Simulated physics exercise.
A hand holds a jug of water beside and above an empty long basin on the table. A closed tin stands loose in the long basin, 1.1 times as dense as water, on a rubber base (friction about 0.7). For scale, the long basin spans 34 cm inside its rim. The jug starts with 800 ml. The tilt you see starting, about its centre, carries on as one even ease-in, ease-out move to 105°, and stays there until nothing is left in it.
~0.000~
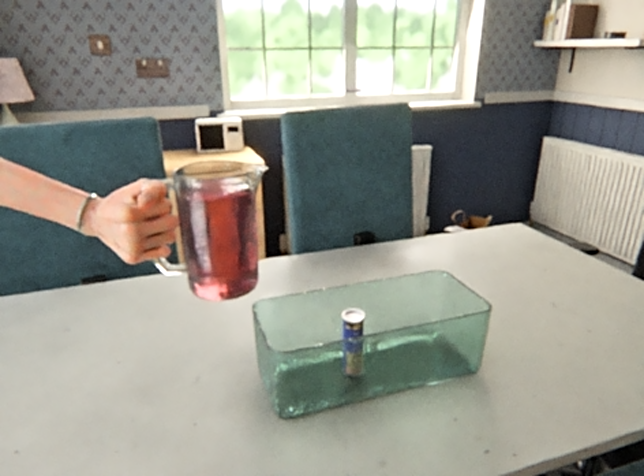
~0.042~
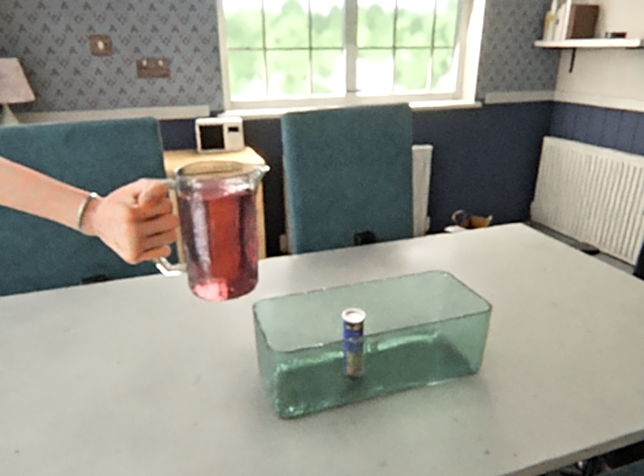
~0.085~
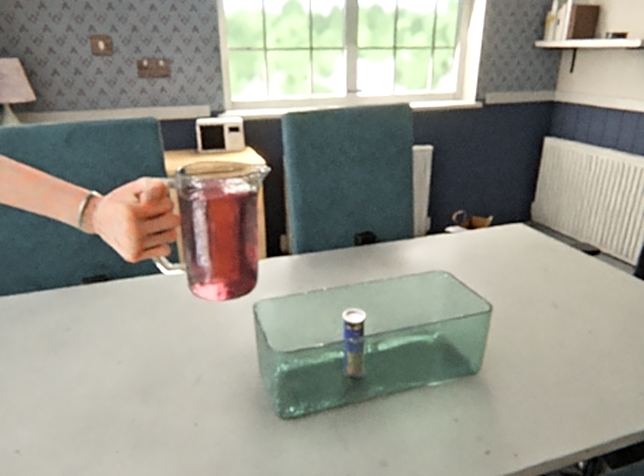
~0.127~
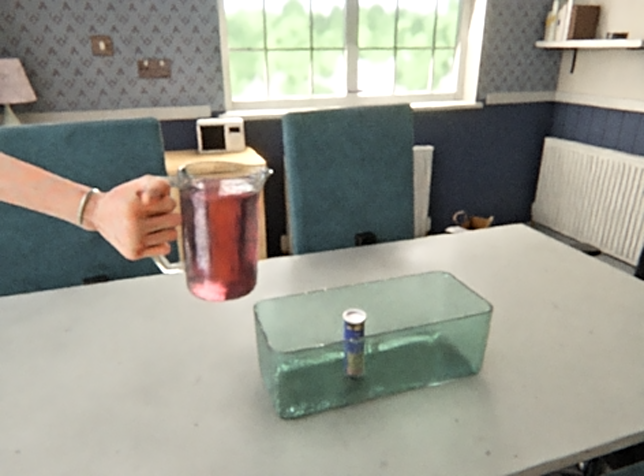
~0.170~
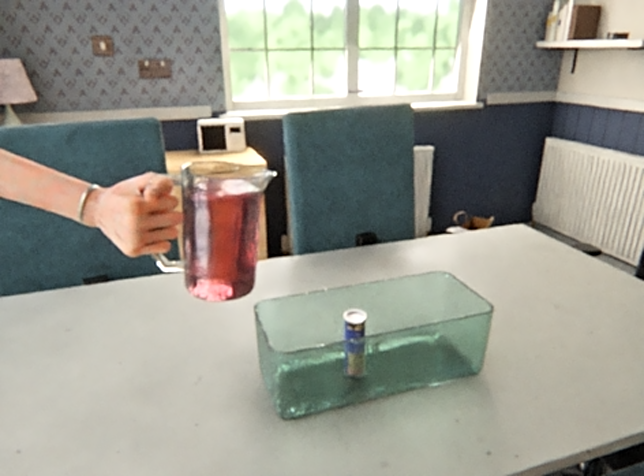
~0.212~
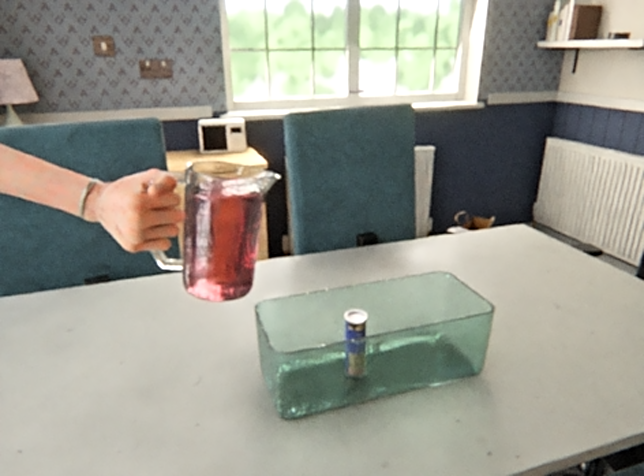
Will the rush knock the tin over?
The tin falls.
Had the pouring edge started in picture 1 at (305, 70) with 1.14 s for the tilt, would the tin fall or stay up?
Then it stays up.
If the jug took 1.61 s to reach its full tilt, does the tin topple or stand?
Then it goes over.
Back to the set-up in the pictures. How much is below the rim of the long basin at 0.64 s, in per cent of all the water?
Some 1 per cent.
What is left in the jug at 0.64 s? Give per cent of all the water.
Some 90 per cent.
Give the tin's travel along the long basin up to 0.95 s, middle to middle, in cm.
Some 2 cm.
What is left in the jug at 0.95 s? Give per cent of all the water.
Some 48 per cent.
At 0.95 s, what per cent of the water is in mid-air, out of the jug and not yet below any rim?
Some 20 per cent.
By 0.64 s the tilt is 63° and 90 per cent is still to pour; the tin stands where it began.
By 0.95 s the tilt is 98° and 49 per cent is still to pour; the tin leans 20°.
By 1.28 s the tilt is 105° and 7 per cent is still to pour; the tin lies on its side.
By 1.64 s the tilt is 105° and 0 per cent is still to pour; the tin lies on its side.
At rest the tin lies on its side.
